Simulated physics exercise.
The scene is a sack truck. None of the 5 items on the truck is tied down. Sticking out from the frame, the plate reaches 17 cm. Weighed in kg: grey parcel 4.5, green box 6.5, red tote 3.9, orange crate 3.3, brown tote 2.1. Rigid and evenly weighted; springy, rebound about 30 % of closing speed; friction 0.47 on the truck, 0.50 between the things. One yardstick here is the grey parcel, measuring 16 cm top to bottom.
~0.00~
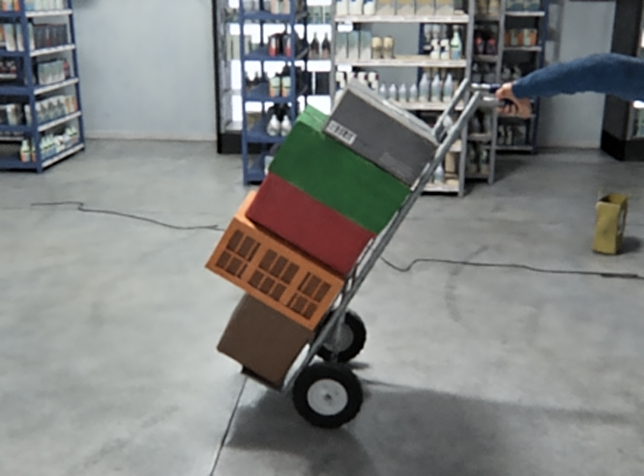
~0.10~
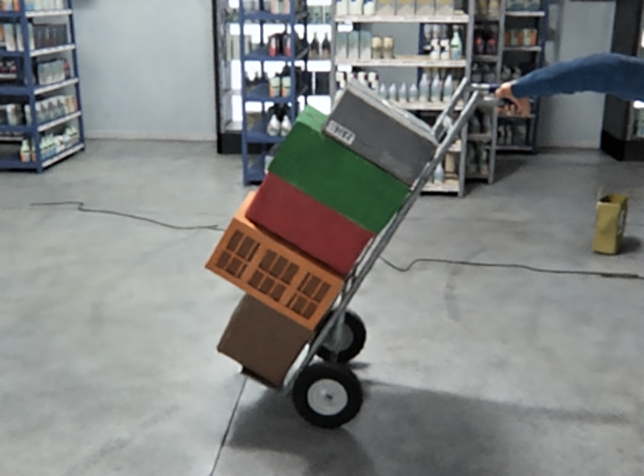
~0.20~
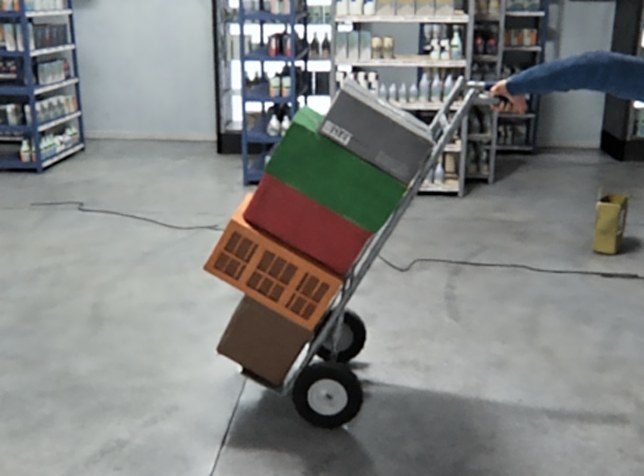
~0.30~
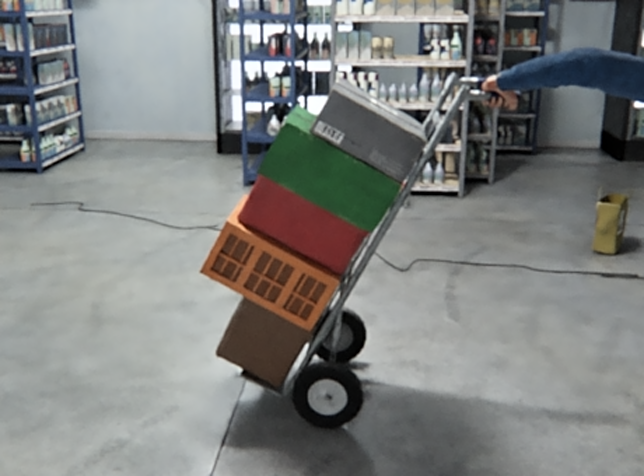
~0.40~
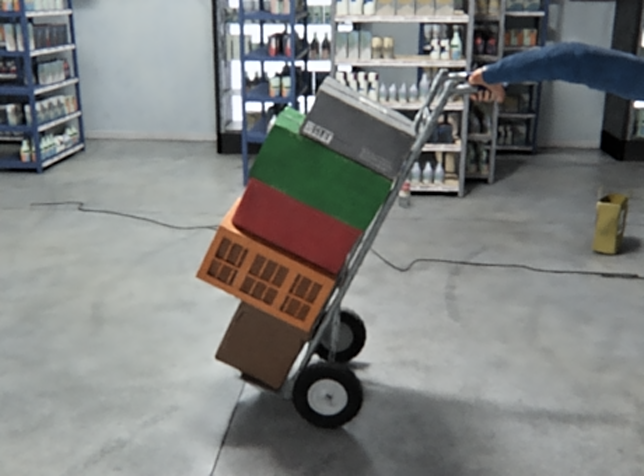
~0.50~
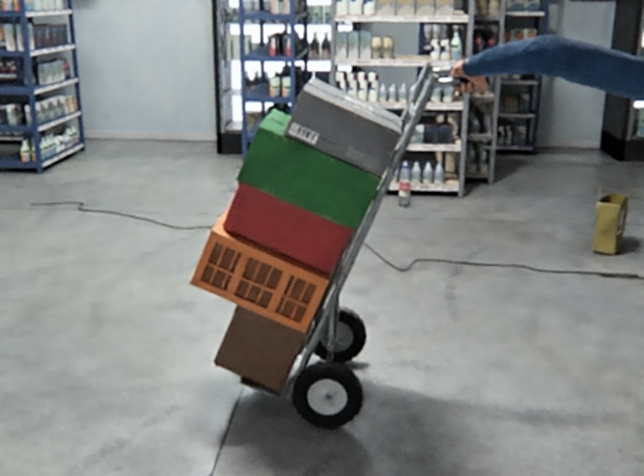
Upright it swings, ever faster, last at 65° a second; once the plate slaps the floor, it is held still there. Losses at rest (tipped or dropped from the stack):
Three or more.
Around 1.30 s, truck upright; green box tipped 27° against what carries it near (141, 204); grey parcel tipped 27° against what carries it near (127, 154); red tote tipped 27° against what carries it.
Around 1.70 s, truck upright; grey parcel, green box, red tote and orange crate now dropped from the stack; brown tote on its side.
Finally (3.0 s), dropped from the stack, grey parcel, green box, red tote and orange crate; on their side or leaning hard on the truck, brown tote.
